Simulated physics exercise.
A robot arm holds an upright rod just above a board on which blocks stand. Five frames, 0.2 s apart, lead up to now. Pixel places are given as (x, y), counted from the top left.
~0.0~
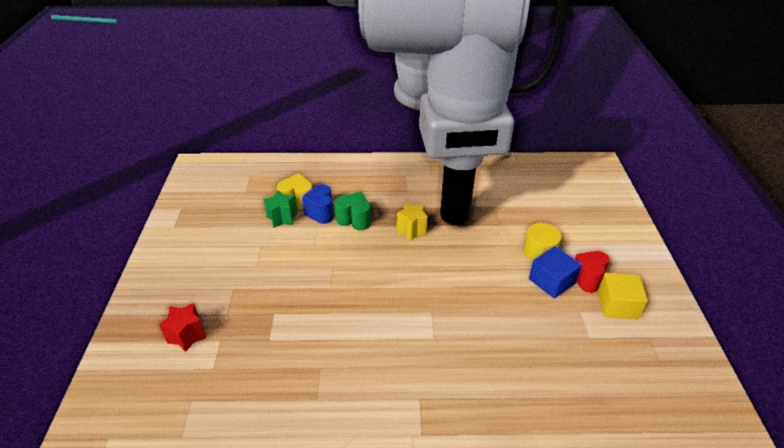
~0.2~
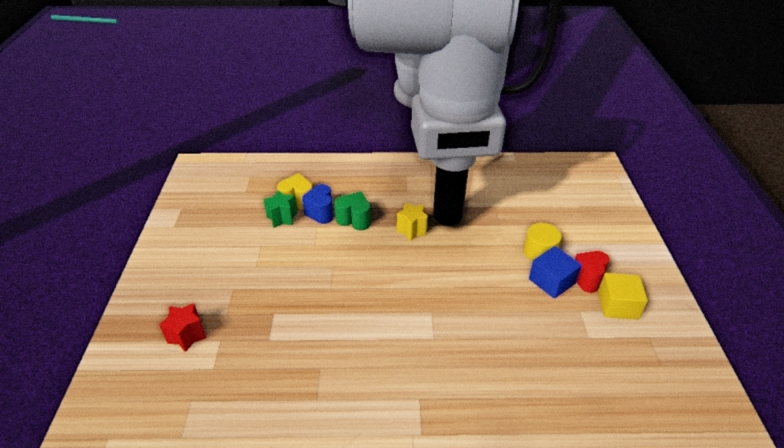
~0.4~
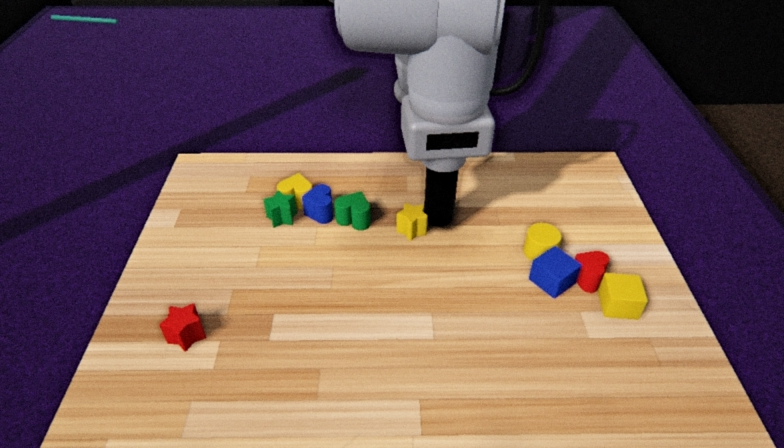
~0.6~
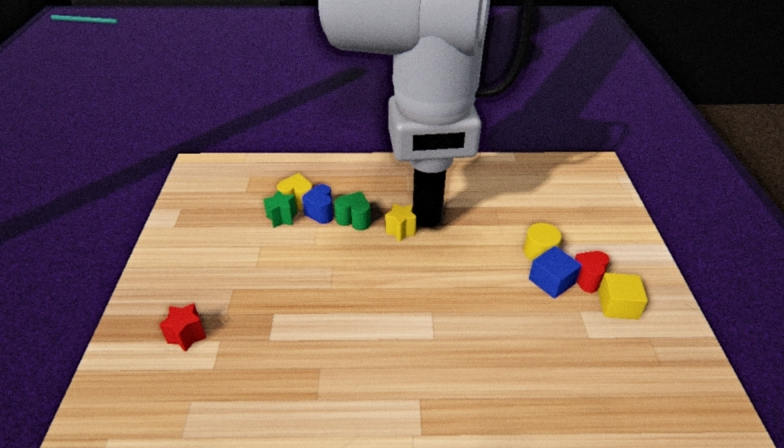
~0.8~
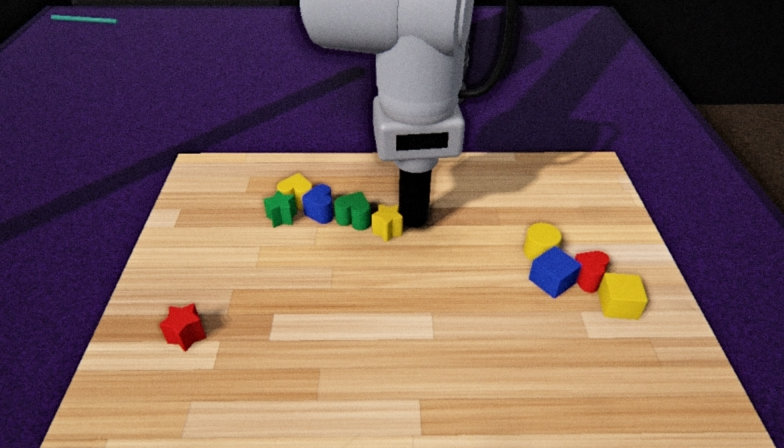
A grey robot arm with a black upright rod works over a light wooden board on a purple surface, seen from a fixed, raised view. A green star, yellow block, blue heart, green heart and yellow star sit toward the back, a red star lies front left, and yellow, blue and red blocks cluster right. The rod slides left and nudges the yellow star slightly left toward the green heart.
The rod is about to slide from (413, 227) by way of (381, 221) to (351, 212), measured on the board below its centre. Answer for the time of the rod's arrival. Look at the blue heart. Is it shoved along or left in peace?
It is carried off its spot.
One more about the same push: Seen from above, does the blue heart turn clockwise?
The answer is yes.
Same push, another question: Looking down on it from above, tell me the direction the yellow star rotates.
Prediction: Counterclockwise.
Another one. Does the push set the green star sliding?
I expect not.
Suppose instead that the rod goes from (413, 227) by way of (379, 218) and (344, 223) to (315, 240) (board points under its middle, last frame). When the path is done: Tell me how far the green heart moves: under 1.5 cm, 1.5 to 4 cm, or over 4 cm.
It goes a long way, over 4 cm.
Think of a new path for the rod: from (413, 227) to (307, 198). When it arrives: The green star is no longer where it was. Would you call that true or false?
Answer: True.
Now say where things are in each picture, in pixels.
The first picture shows lower end of the rod at (455, 216), tops of blocks, green star at (279, 200), yellow heart at (295, 183), blue heart at (319, 195), green heart at (354, 202), yellow star at (413, 212).
The second picture shows rod at (448, 217), blocks as before.
The third picture shows rod at (438, 218), blocks as before.
The fourth picture shows rod at (427, 219), yellow star at (401, 212).
The fifth picture shows rod at (413, 219), green star at (279, 200), yellow heart at (295, 183), blue heart at (319, 195), green heart at (354, 202), yellow star at (388, 213).
The first path, step by step. Halfway along, rod at (380, 212); yellow heart at (292, 182); blue heart at (313, 194), turned 20° clockwise; green heart at (338, 207), turned 30° clockwise; yellow star at (365, 217), turned 45° anticlockwise.
At the end, rod at (350, 203); green star not moved; yellow heart at (292, 181); blue heart at (309, 196), turned 45° clockwise; green heart at (329, 208), turned 15° anticlockwise; yellow star at (364, 218), turned 60° anticlockwise.
